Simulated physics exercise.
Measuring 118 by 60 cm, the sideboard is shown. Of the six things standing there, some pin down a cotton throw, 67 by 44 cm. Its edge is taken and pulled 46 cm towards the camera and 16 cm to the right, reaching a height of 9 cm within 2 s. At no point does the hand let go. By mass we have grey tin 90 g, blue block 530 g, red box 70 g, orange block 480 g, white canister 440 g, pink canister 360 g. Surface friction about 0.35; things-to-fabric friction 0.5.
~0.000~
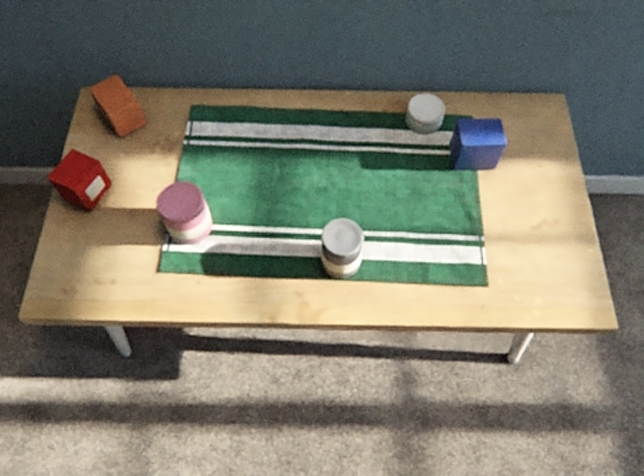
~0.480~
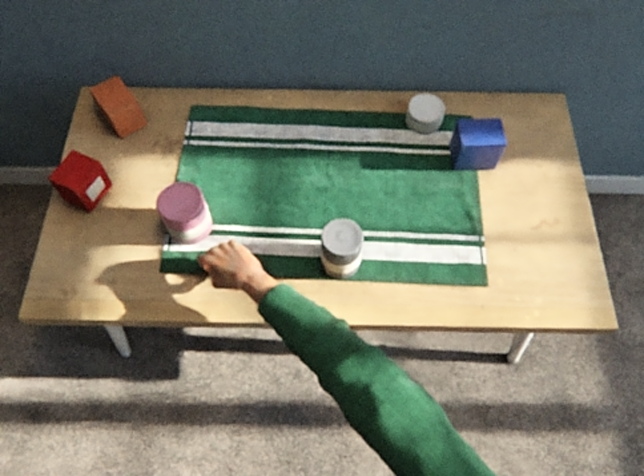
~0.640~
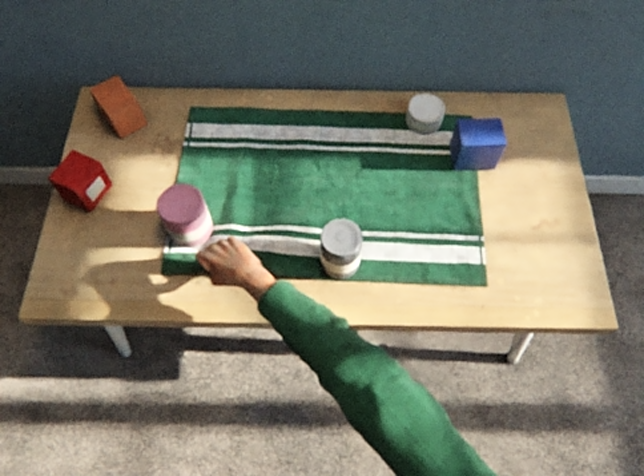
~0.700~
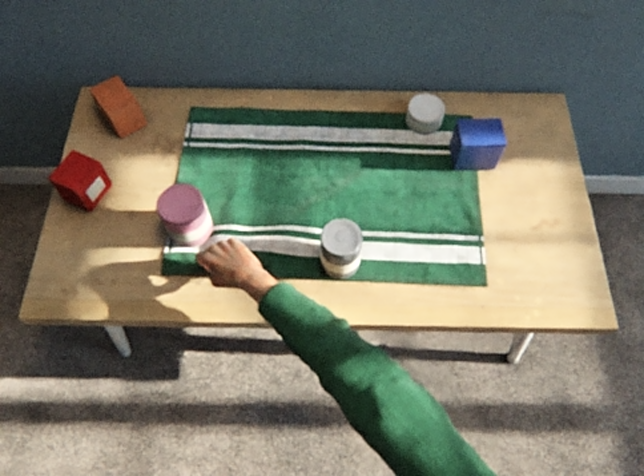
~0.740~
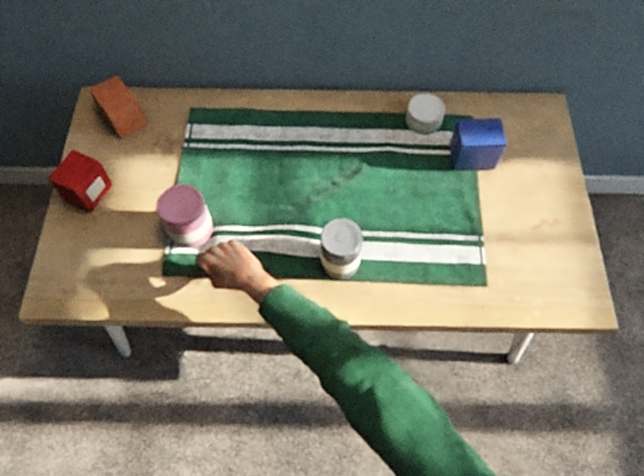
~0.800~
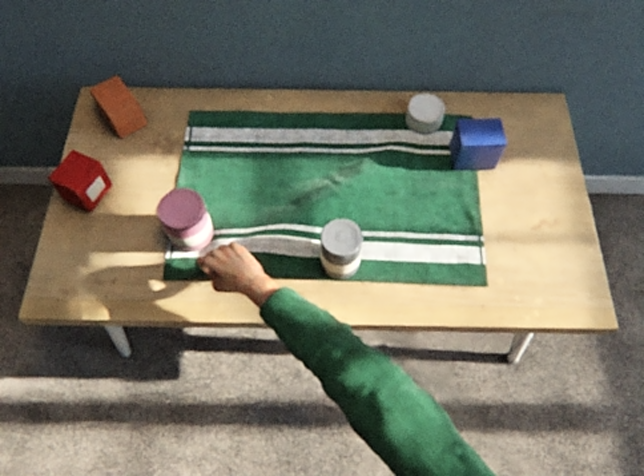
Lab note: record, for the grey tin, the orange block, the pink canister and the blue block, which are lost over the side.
I'd say the grey tin leaves; I'd say the orange block does not leave; I'd say the pink canister leaves; I'd say the blue block does not leave.
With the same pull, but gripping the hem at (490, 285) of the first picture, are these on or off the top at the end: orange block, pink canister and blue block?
Orange block is left on top, pink canister is lost, blue block is lost.
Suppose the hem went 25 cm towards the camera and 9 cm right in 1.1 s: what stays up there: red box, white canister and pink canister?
Outcome: Red box is still there; white canister is still there; pink canister leaves the top.
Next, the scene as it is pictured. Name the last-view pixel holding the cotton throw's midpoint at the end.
Its centre lands at about (324, 351).
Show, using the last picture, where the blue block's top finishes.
End position in the last picture: Approx. (425, 212).
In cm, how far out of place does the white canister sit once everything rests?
The white canister has moved 35 cm.
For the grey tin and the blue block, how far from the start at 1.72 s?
Shift - grey tin 20 cm, blue block 10 cm.
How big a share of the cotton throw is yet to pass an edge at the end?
I'd estimate close to 35 per cent.
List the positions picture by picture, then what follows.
The first picture shows grey tin (343, 236); orange block (113, 94); pink canister (180, 200); blue block (482, 131); cotton throw corners (159, 272) (191, 105) (488, 287).
The second picture shows cotton throw corners (191, 105) (488, 287); grip (212, 272).
The third picture shows pink canister (180, 203); cotton throw corners (191, 107) (487, 287); grip (211, 269).
The fourth picture shows cotton throw corners (191, 107) (488, 287); grip (211, 270).
The fifth picture shows cotton throw corners (191, 108) (488, 287); grip (212, 271).
The sixth picture shows grey tin (342, 237); orange block (113, 95); pink canister (181, 207); blue block (482, 131); cotton throw corners (190, 111) (488, 287); grip (212, 274).
By 1.3 s, 100 % of the cotton throw is still over the top; pink canister 14 cm off its start, grey tin 6 cm off its start, blue block 2 cm off its start.
By 1.7 s, 75 % of the cotton throw is still over the top; pink canister 34 cm off its start, grey tin 21 cm off its start, blue block 10 cm off its start.
By 2.2 s, 45 % of the cotton throw is still over the top; grey tin over the edge, pink canister over the edge, blue block 19 cm off its start at (433, 191).
By 2.6 s, 35 % of the cotton throw is still over the top; grey tin over the edge, pink canister over the edge, blue block 24 cm off its start.
By 4.2 s, 35 % of the cotton throw is still over the top; grey tin over the edge, pink canister over the edge, blue block 24 cm off its start at (425, 212), orange block 0 cm off its start at (113, 95).
